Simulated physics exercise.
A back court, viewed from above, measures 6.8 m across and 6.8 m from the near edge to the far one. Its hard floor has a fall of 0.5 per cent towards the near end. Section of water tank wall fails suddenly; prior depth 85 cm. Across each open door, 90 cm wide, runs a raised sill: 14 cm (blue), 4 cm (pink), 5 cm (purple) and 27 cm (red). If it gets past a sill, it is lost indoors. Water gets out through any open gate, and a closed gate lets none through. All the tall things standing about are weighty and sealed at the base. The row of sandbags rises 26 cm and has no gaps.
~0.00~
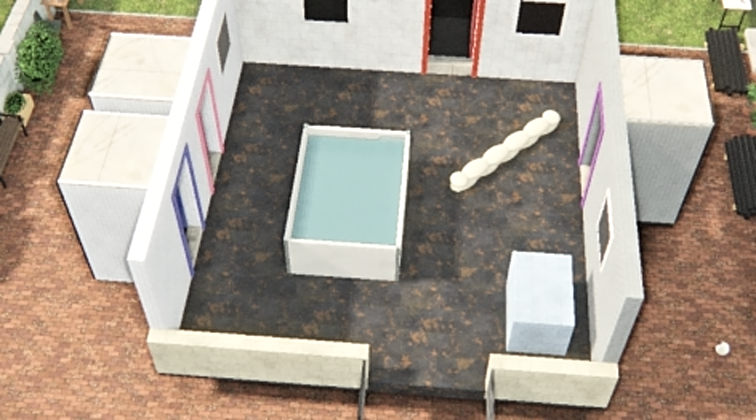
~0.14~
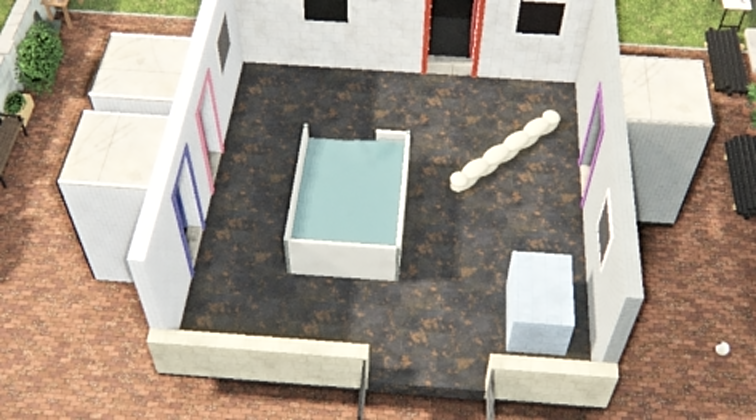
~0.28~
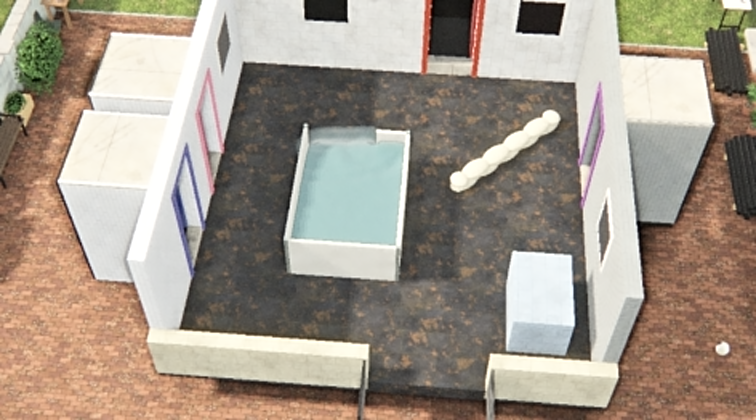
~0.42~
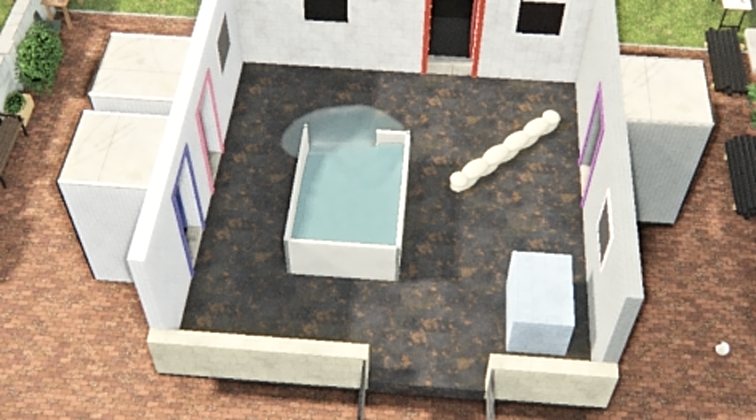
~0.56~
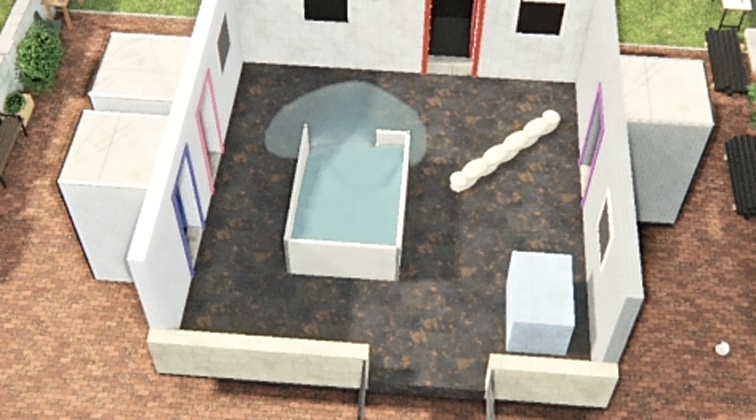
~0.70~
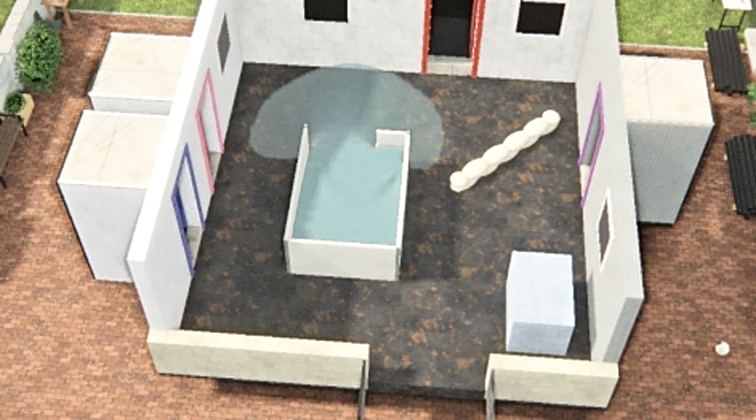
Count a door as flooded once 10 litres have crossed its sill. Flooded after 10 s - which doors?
In order: At the blue door the inflow will remain within the limit, at the pink door the inflow will break the limit, at the purple door the inflow will remain within the limit, at the red door the inflow will remain within the limit.
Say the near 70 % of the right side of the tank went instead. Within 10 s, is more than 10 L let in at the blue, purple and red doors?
Here's how it goes: Blue falls short, purple exceeds it, red falls short.
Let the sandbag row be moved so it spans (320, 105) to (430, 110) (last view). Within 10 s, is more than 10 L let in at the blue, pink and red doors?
Note - blue: Limit held; pink: Limit exceeded; red: Limit held.
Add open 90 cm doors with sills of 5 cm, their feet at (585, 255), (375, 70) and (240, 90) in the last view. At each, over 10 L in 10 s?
Door 1: Lower; door 2: Higher; door 3: Higher.
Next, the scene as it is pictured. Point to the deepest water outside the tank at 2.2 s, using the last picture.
Around (277, 70).
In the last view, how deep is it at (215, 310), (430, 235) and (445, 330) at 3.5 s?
Reading - approx. 0 / 0 / 0 cm.
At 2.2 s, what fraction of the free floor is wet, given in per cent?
Close to 25 in a hundred parts are wet.
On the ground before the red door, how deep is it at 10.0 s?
It's about 11.5 cm.
After 1.4 s water covers 25 % of the floor and is deepest (46 cm) near (348, 74); blue door not reached, pink door not reached, purple door not reached, red door 18 cm at the sill, 0 L in.
After 2.2 s water covers 25 % of the floor and is deepest (52 cm) near (277, 70); blue door not reached, pink door not reached, purple door not reached, red door 21 cm at the sill, 0 L in.
After 3.5 s water covers 50 % of the floor and is deepest (32 cm) near (241, 74); blue door 5 cm at the sill, 0 L in, pink door 9 cm at the sill, 7 L in, purple door 3 cm at the sill, 0 L in, red door 15 cm at the sill, 0 L in.
After 6.0 s water covers 85 % of the floor and is deepest (22 cm) near (174, 353); blue door 5 cm at the sill, 0 L in, pink door 8 cm at the sill, 32 L in, purple door 4 cm at the sill, 0 L in, red door 11 cm at the sill, 0 L in.
After 10.0 s water covers 95 % of the floor and is deepest (16 cm) near (585, 385); blue door 11 cm at the sill, 0 L in, pink door 7 cm at the sill, 54 L in, purple door 3 cm at the sill, 0 L in, red door 11 cm at the sill, 0 L in.
